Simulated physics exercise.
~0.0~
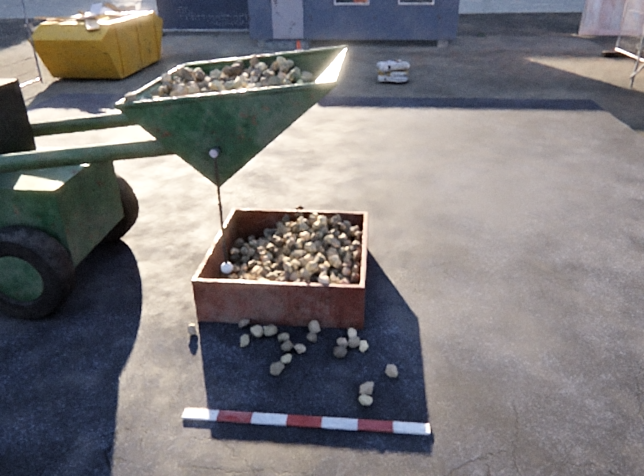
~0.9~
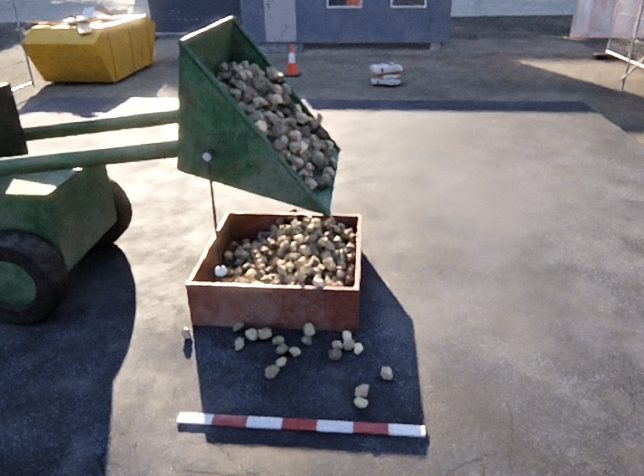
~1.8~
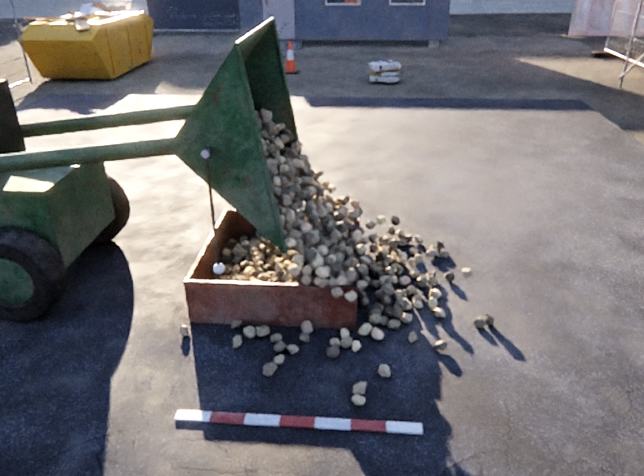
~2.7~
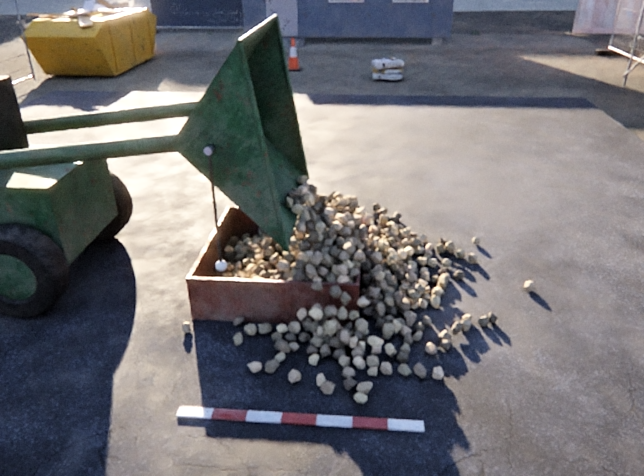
In the video, a green loader tilts its bucket of pale stones over a reddish, already partly filled bin, and the stones pour out to the right. Many spill over the bin's edge onto the pavement, ending in a wide heap beside it, with the bucket still tipped.
